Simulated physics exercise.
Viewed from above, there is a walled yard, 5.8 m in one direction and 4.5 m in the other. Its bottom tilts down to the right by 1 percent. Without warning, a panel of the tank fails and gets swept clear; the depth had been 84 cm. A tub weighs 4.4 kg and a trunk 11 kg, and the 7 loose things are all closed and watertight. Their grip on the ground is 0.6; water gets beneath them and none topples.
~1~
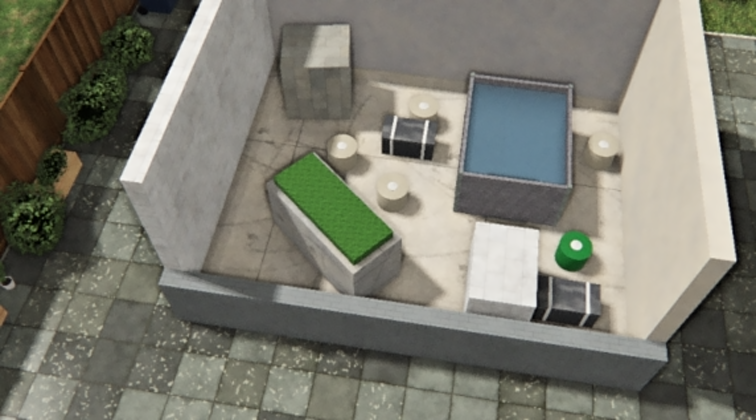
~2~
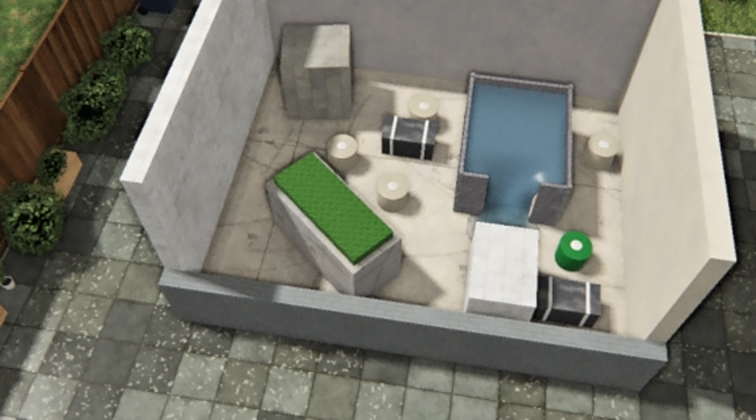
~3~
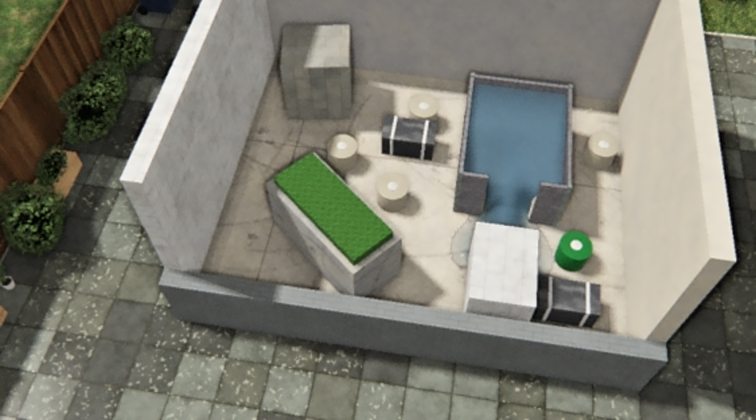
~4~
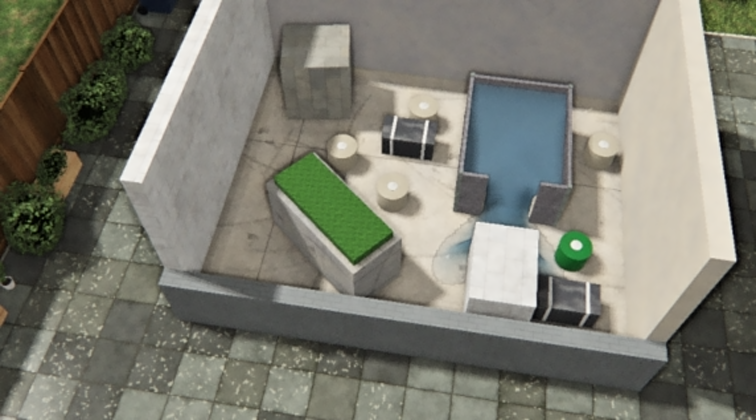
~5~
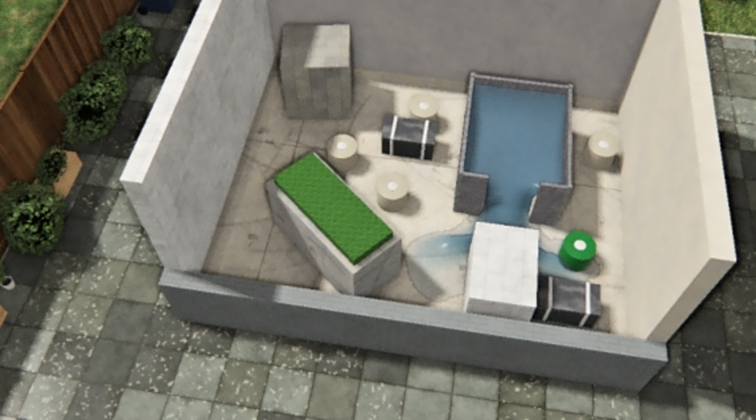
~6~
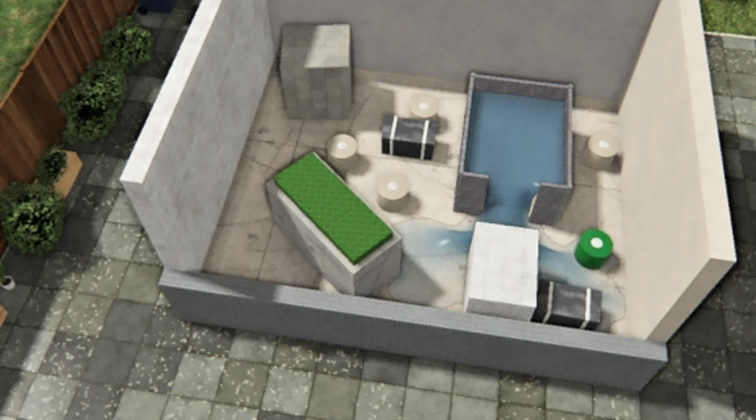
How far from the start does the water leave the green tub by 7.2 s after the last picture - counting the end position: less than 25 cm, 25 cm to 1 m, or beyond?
Badly dislodged.
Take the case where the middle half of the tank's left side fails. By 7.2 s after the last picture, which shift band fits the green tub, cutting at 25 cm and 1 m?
I'd say the green tub is shoved partway.
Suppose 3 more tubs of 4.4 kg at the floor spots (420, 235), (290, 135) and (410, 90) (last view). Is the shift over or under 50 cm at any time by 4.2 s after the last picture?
Note, same order as listed: Beyond the limit, beyond the limit, inside the limit.
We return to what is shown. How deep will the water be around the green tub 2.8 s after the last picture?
Roughly 6 cm.
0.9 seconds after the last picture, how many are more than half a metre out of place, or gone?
1.
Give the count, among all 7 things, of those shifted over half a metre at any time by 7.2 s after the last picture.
My count gives 7.
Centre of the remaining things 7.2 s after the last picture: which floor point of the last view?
About (432, 179).
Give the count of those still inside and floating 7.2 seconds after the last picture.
At that moment it comes to 7.
Then, 0.9 s after the last picture the green tub is near (611, 211), 0.8 m from its start, aground; 1 afloat.
Then, 2.8 s after the last picture the green tub is near (588, 112), 2.4 m from its start, afloat; 4 afloat.
Then, 4.8 s after the last picture the green tub is near (530, 90), 2.8 m from its start, afloat; 7 afloat.
Then, 7.2 s after the last picture the green tub is near (418, 145), 2.7 m from its start, afloat; 7 afloat.
